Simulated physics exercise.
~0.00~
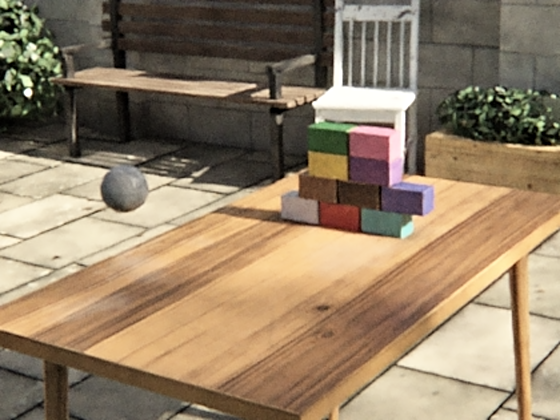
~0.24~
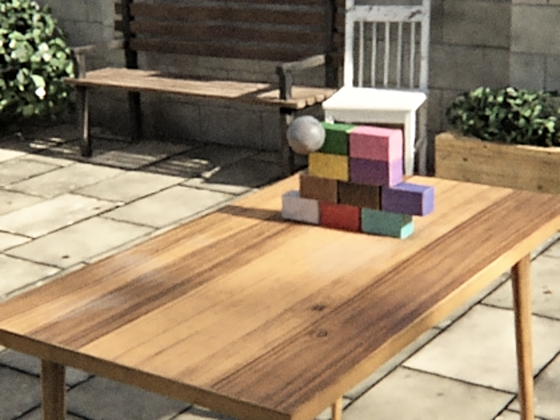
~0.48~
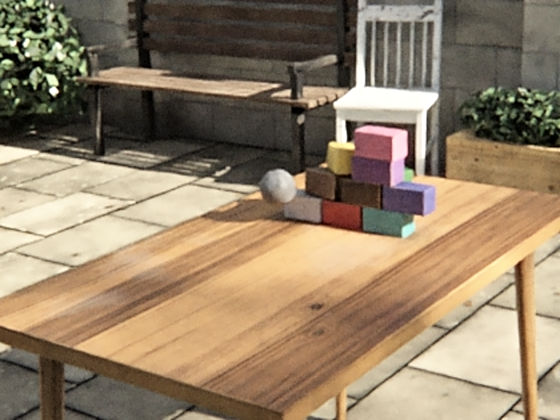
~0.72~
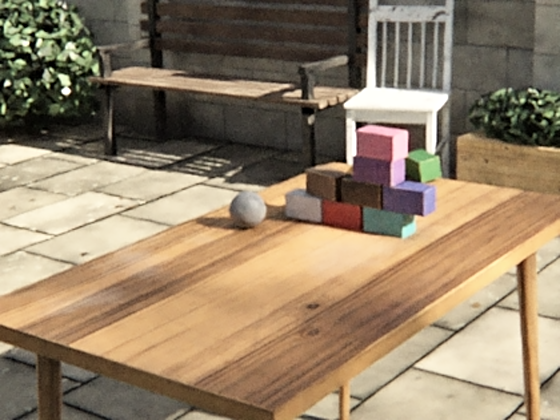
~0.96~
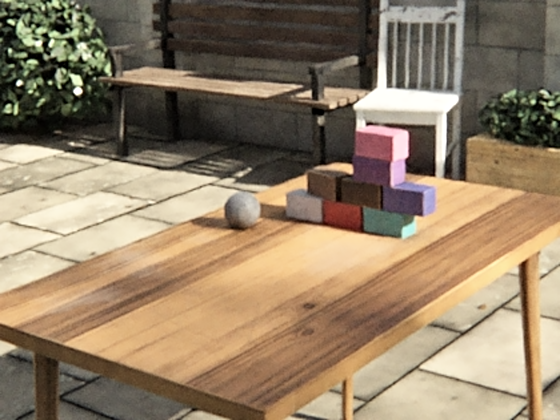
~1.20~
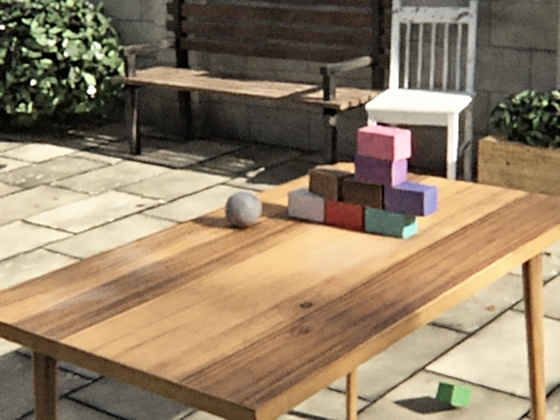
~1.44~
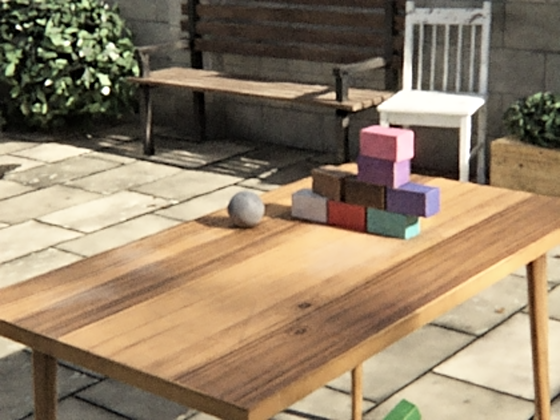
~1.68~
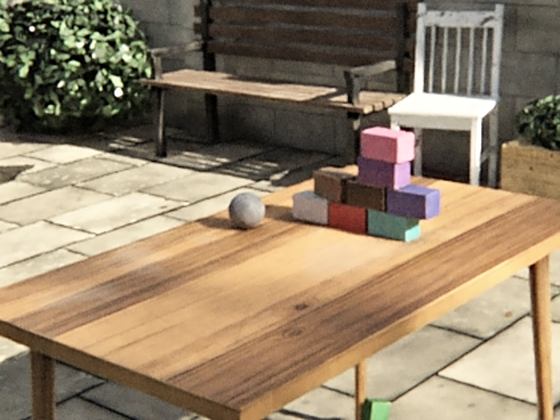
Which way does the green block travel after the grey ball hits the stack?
The green block moves down, dropping off the table to the paving below.
On a patio table, a grey ball dislodges two stacked blocks, and the green falls off.
